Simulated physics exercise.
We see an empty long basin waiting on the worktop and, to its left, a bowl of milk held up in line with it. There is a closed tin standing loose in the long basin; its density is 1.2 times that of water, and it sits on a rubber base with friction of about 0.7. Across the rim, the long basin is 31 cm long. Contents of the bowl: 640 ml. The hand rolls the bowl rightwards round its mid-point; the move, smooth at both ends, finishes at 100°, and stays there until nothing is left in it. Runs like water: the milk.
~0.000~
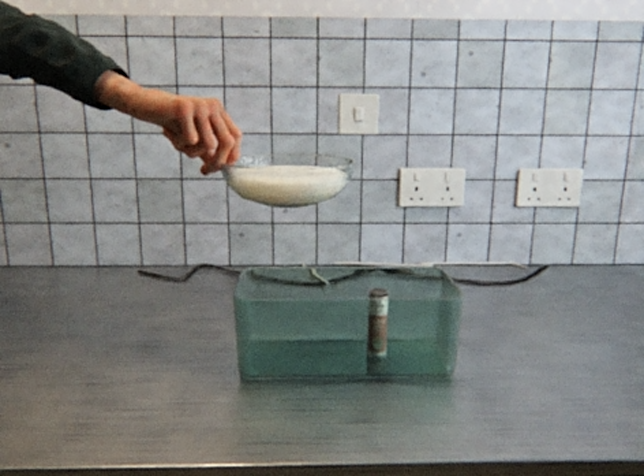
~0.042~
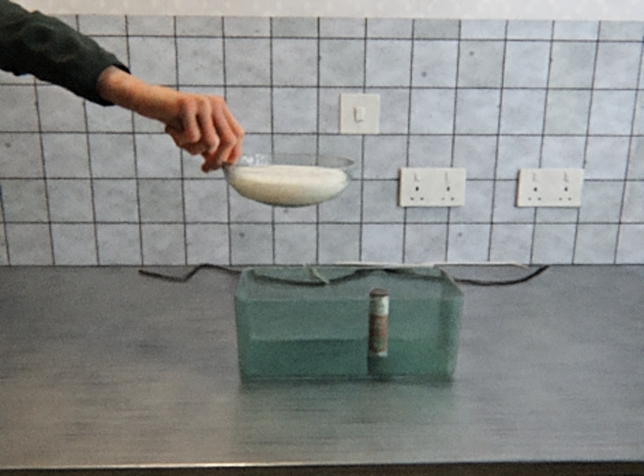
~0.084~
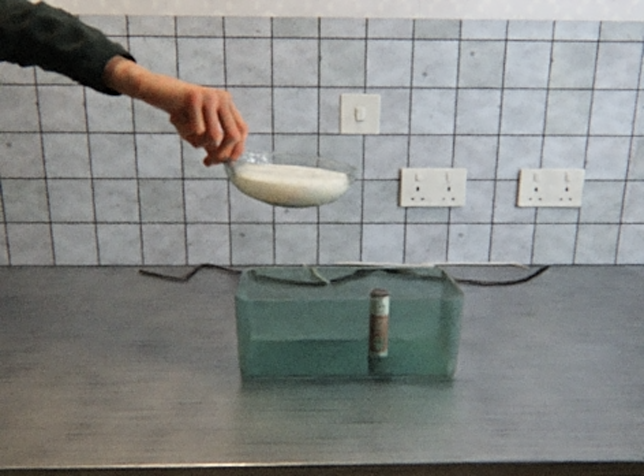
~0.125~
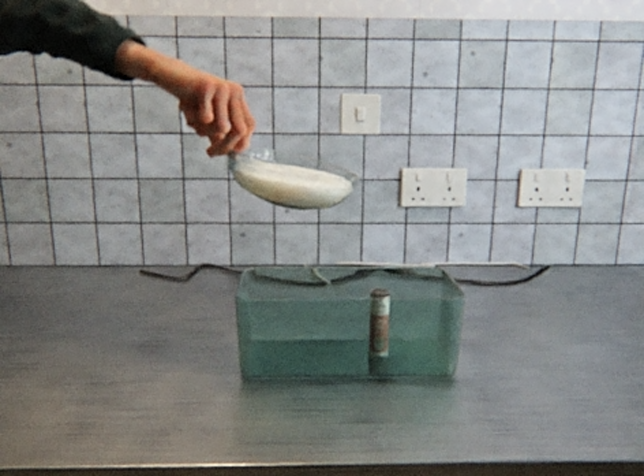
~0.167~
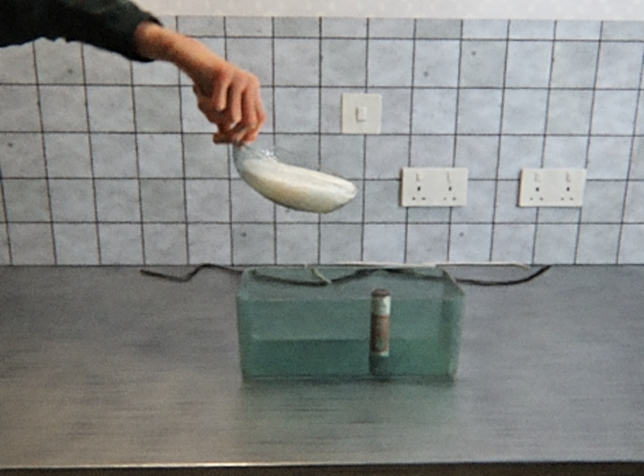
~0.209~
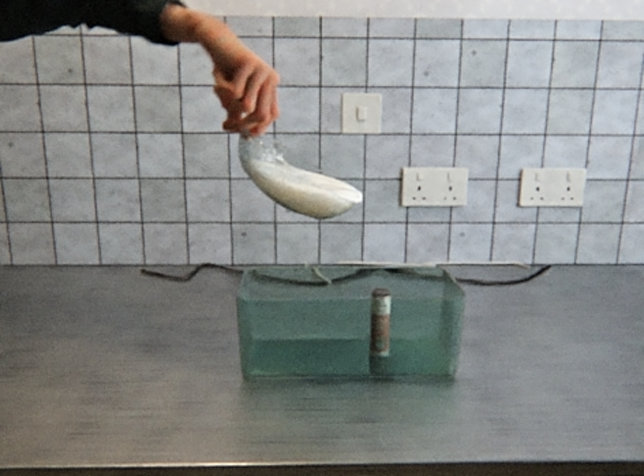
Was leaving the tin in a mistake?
You'll see it resist.
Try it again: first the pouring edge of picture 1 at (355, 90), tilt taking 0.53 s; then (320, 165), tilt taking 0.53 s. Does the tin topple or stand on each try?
In the first try it remains standing; in the second it comes down.
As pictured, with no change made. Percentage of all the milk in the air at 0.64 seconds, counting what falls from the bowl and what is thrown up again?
Estimated airborne part: Roughly 9 per cent.
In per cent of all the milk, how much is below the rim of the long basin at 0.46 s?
I'd estimate some 66 percent of the liquid.
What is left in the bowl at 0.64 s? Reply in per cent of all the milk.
0 in a hundred, give or take.
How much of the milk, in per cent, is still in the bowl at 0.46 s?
At that time about 1 in a hundred parts are still held.
After 0.46 s the tilt is 95° and 1 per cent is still to pour; the tin stands where it began.
After 0.64 s the tilt is 100° and 0 per cent is still to pour; the tin stands where it began.
After 0.82 s the tilt is 100° and 0 per cent is still to pour; the tin stands where it began.
After 1.03 s the tilt is 100° and 0 per cent is still to pour; the tin stands where it began.
In the end the tin stands where it began.
